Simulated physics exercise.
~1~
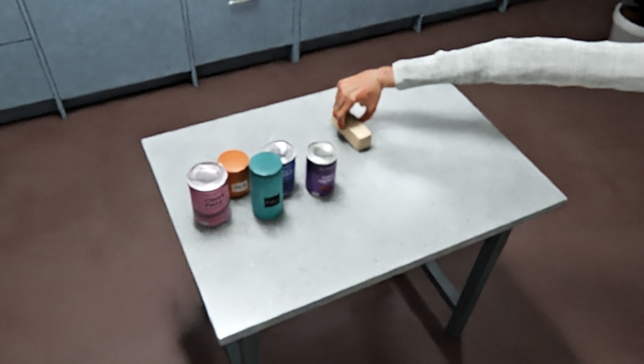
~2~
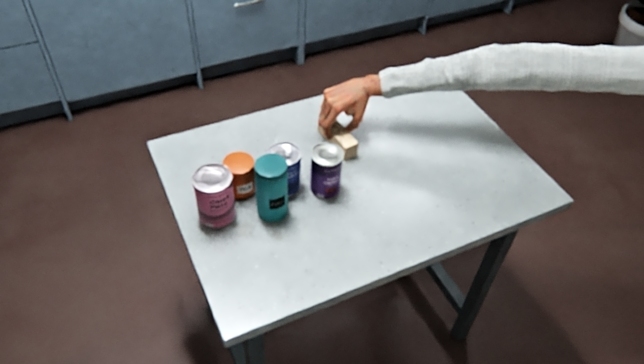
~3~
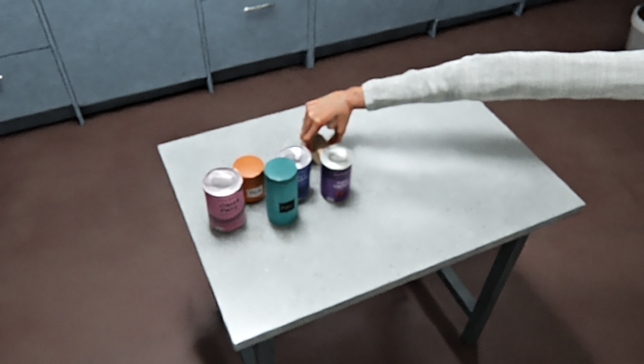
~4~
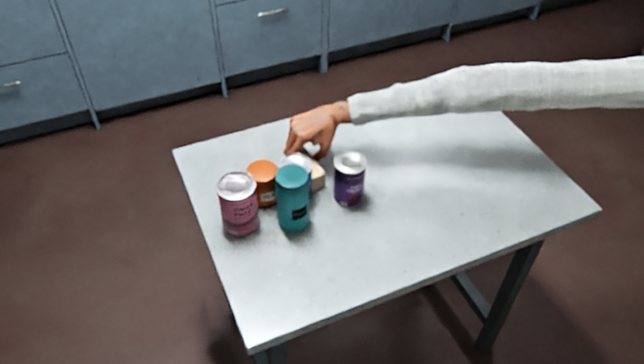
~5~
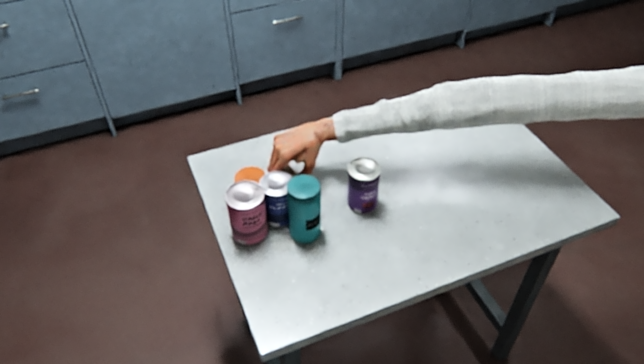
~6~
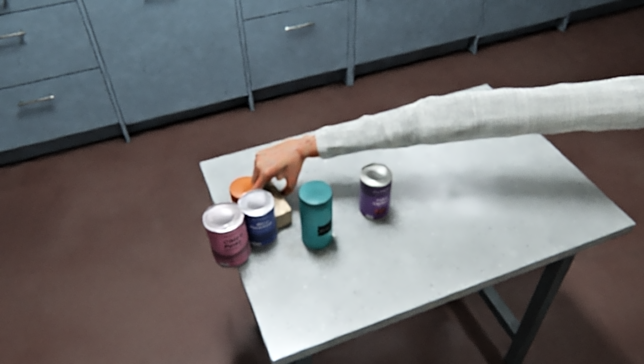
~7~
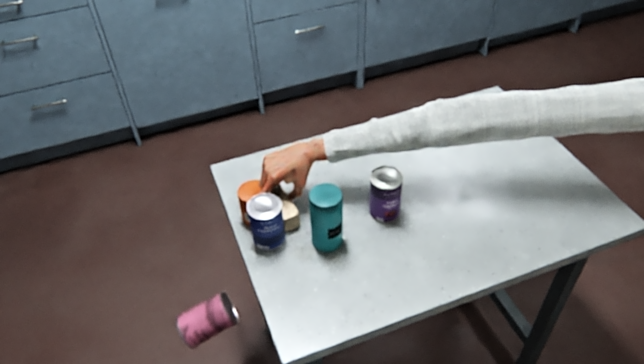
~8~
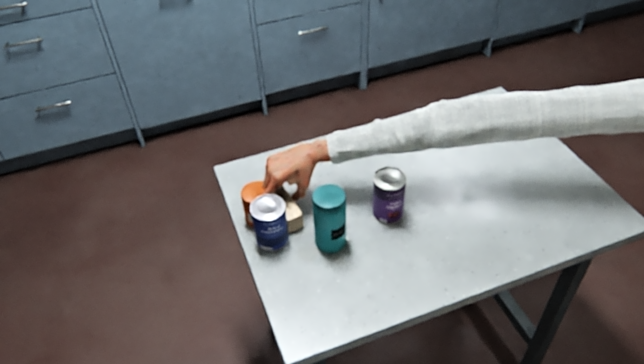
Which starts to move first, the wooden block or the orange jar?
The wooden block starts to move first, guided left by the hand. The orange jar only begins to shift later, after the block has already travelled some way across the table.
